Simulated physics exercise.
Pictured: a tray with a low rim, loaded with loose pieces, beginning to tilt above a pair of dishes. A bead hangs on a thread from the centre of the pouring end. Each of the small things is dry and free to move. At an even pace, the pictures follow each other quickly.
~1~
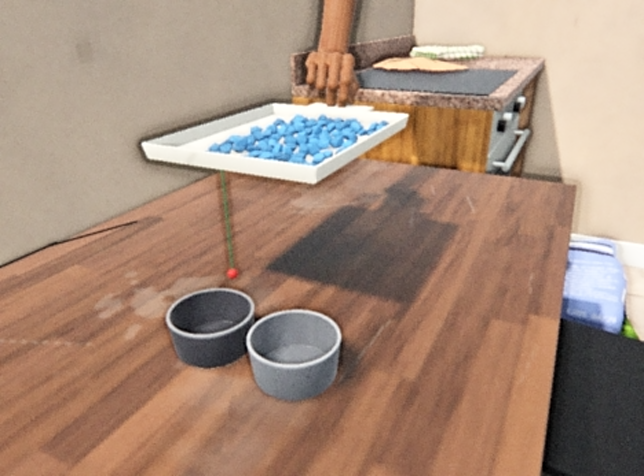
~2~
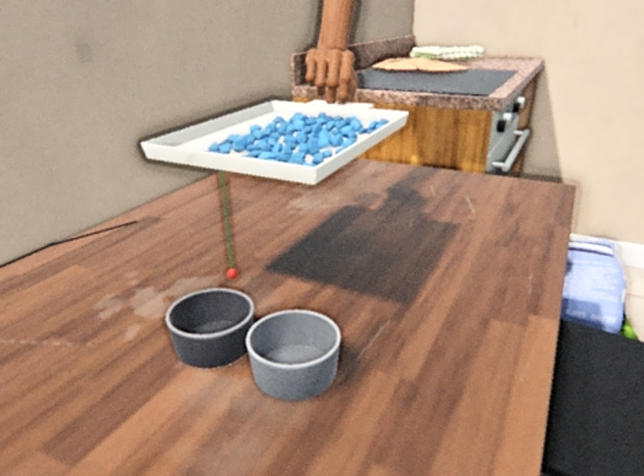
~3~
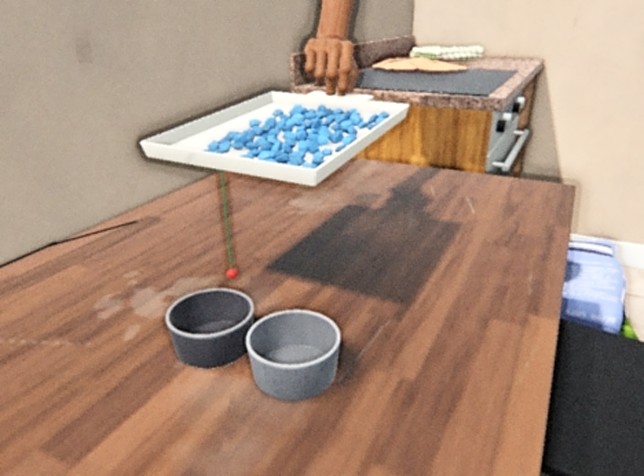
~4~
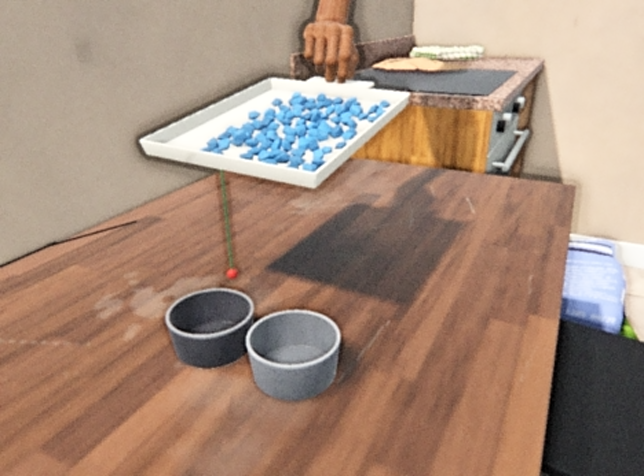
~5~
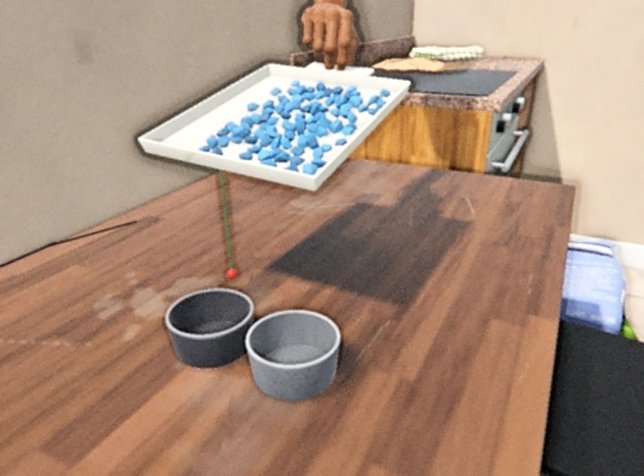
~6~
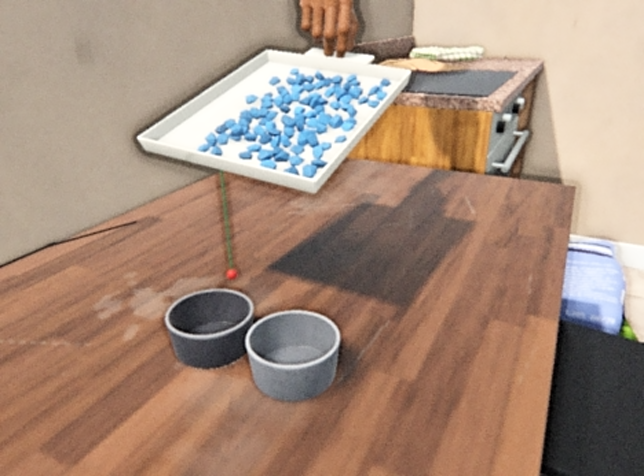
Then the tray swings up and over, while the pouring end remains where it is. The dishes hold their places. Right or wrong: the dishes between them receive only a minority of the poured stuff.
Wrong, they get over half.
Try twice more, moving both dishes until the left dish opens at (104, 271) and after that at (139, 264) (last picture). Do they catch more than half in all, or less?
In order, they'd catch a minor share, and next a minor share.
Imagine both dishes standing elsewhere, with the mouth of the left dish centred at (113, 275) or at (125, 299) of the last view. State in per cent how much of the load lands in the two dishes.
Some 0 percent in the first case, 20 percent in the second.
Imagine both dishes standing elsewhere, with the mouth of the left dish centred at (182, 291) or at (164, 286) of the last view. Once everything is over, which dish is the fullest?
One: The right-side dish. Two: The right-side dish.
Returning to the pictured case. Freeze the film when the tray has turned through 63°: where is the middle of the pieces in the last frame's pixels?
Centre estimate: (277, 146).
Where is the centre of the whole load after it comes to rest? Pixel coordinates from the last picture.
Near pixel (281, 358).
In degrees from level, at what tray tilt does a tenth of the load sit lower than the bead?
At roughly 80°.
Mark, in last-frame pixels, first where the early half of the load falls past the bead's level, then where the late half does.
First near (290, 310), later near (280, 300).
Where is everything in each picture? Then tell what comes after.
Corners of the pouring end (146, 143) and (314, 166), level; middle of the load (302, 139), aquarium stones; left dish (185, 348); right dish (271, 379); bead on its thread (233, 274), in the first picture.
Corners of the pouring end (146, 143) and (314, 167), level; middle of the load (302, 138), in the second picture.
Corners of the pouring end (145, 142) and (314, 169), tipped barely, lowest at the right corner; middle of the load (302, 134), in the third picture.
Corners of the pouring end (144, 140) and (314, 172), tipped a little, lowest at the right corner; middle of the load (301, 128), in the fourth picture.
Corners of the pouring end (143, 138) and (313, 175), tipped a little, lowest at the right corner; middle of the load (301, 123), in the fifth picture.
Corners of the pouring end (142, 137) and (313, 179), tipped clearly, lowest at the right corner; middle of the load (300, 117); left dish (184, 349); right dish (270, 379), in the sixth picture.
Just after the last frame, tray tipped steeply; almost all on the tray; just a few in the air.
A moment on, tray tipped past a quarter turn; about a tenth on the tray; roughly half in the right dish; about a tenth in the left dish; roughly a quarter outside both; about a tenth in the air.
Further on, tray tipped past a quarter turn; roughly half in the right dish; roughly a quarter in the left dish; roughly a third outside both.
When it is over, tray tipped past a quarter turn; roughly half in the right dish; roughly a quarter in the left dish; roughly a third outside both.
